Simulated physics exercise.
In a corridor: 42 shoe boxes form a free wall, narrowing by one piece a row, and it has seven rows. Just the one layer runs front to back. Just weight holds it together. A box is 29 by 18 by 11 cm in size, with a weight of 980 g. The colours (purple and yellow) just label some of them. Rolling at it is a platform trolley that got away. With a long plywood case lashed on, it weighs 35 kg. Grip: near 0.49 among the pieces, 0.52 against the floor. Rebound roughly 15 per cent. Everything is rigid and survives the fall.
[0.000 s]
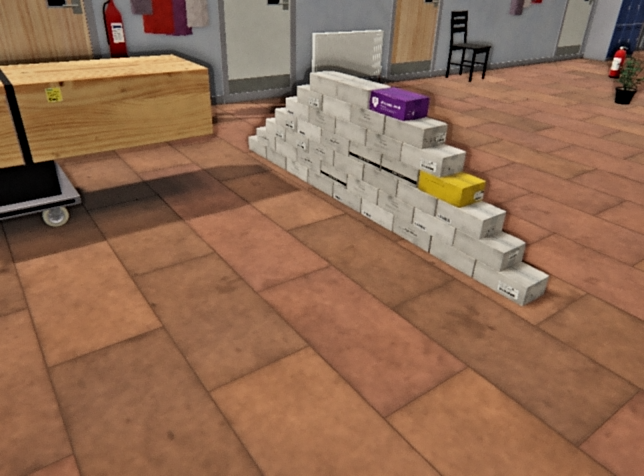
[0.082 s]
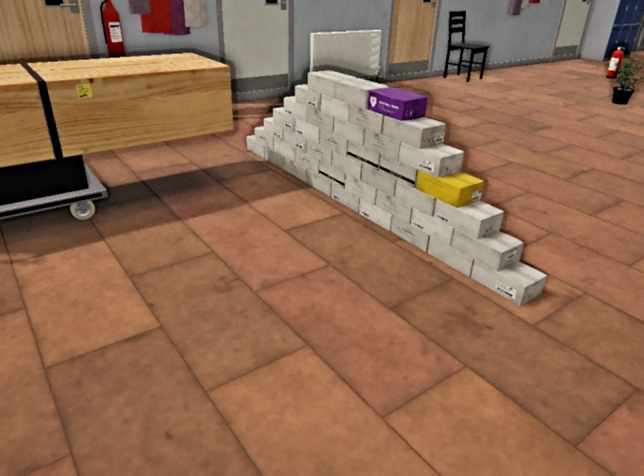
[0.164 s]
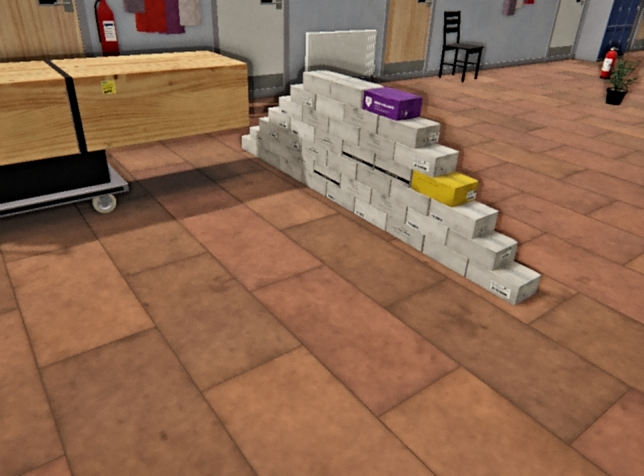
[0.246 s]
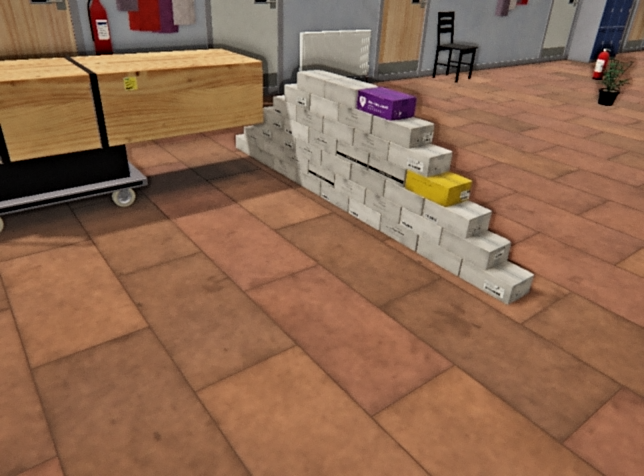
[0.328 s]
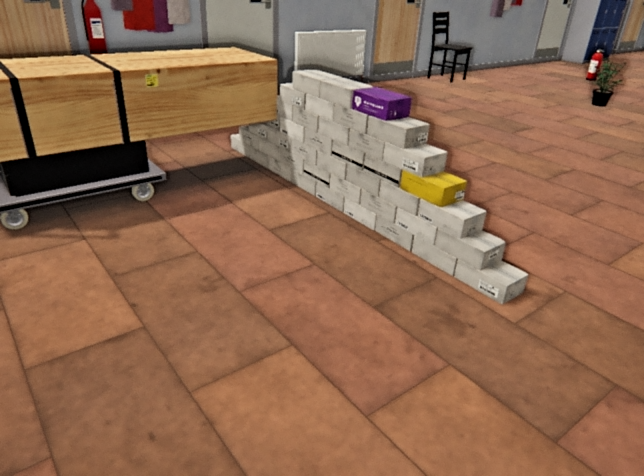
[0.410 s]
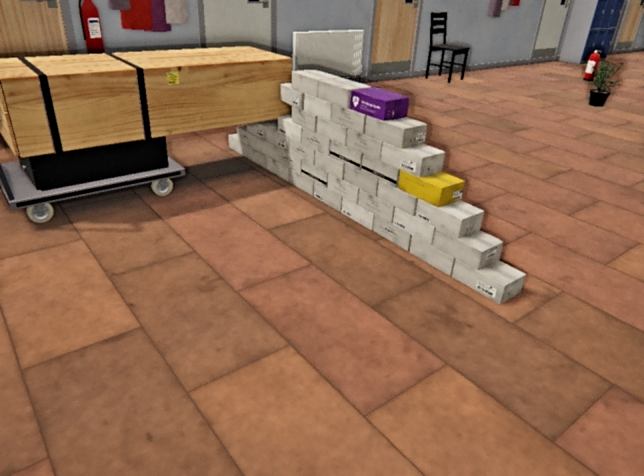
In a room with a tiled floor, a long wooden case strapped on a platform trolley rolls in from the left toward a stepped wall of white boxes, one purple and one yellow among them. The case closes the gap, then its end pushes into the wall's far side, shifting a few boxes.
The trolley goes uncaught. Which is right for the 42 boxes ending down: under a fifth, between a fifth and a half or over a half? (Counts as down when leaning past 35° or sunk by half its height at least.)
The fallen part does not reach a fifth.
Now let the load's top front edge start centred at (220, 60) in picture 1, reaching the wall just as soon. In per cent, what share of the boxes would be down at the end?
10 %, roughly.
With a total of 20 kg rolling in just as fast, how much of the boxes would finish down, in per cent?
I'd guess something like 10 per cent of them end down.
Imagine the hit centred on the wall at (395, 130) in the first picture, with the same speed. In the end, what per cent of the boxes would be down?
I'd expect something close to 30 per cent of them to end down.
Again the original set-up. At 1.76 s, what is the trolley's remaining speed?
Close to 0.6 m/s at that moment.
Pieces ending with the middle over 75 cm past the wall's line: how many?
About 4 of them.
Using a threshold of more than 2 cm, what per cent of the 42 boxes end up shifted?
40 percent.
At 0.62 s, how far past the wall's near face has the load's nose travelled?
Roughly 55 cm.
After 0.62 s, load 53 cm past the wall's line, still rolling; 2 of the 42 boxes down.
After 0.96 s, load 1.05 m past the wall's line, still rolling; 2 of the 42 boxes down.
After 1.20 s, load 1.31 m past the wall's line, still rolling; 3 of the 42 boxes down.
After 1.76 s, load 1.72 m past the wall's line, still rolling; 4 of the 42 boxes down.
At rest (3.4 s), load 2.05 m past the wall's line, still rolling; 4 of the 42 boxes down; purple box unmoved; yellow box unmoved. That is 10 per cent. As the last picture would show them, middles, purple box near (379, 104), yellow box near (430, 185).
